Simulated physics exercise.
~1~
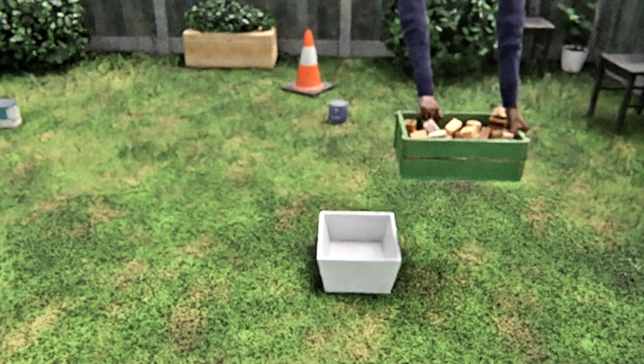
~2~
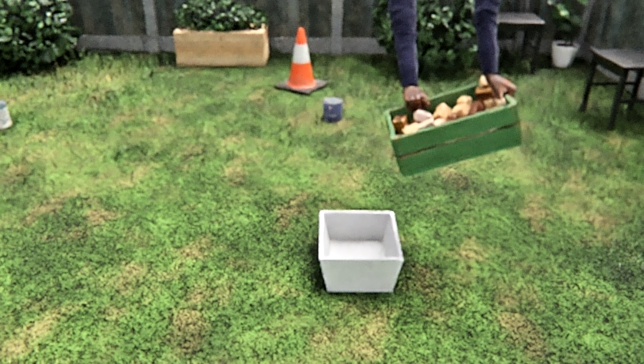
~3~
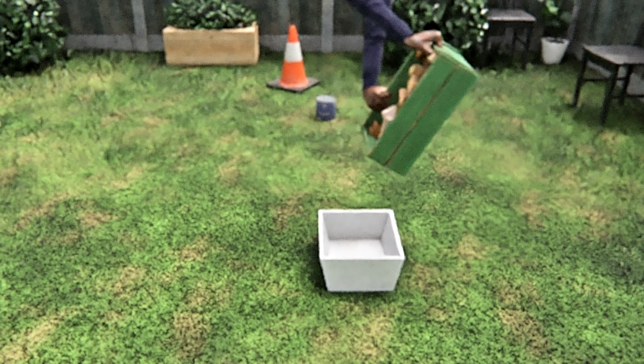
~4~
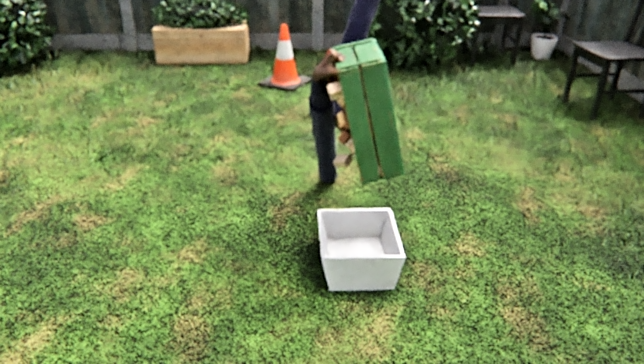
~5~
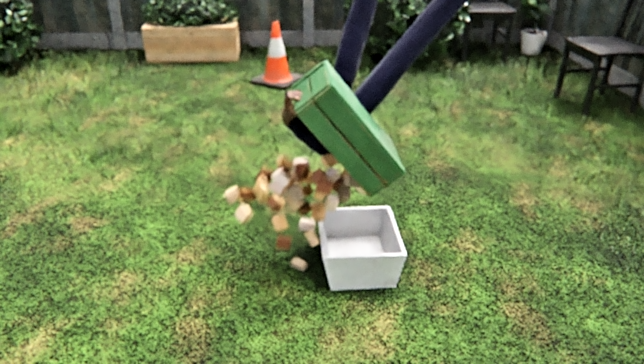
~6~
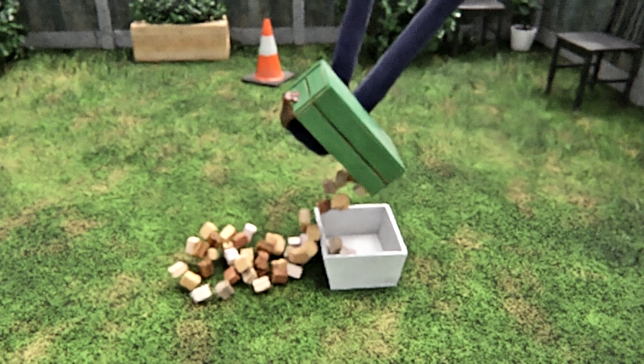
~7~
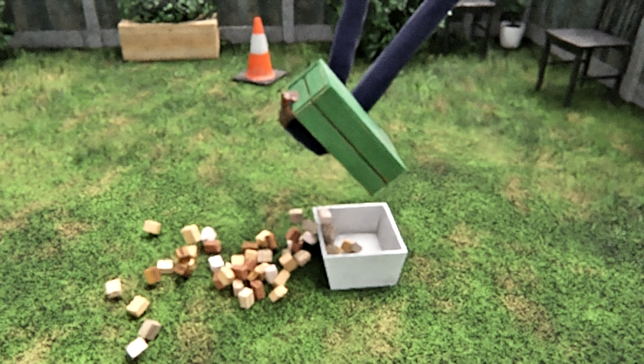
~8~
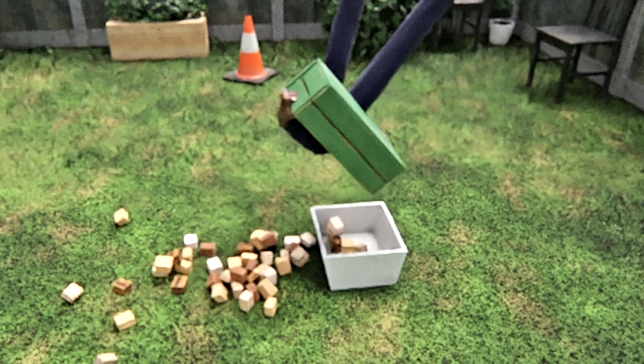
Two hands carried a green crate of wooden blocks over the grass and tipped it steeply above a small white box, but most of the blocks tumbled onto the lawn to the left, with only some ending up inside.
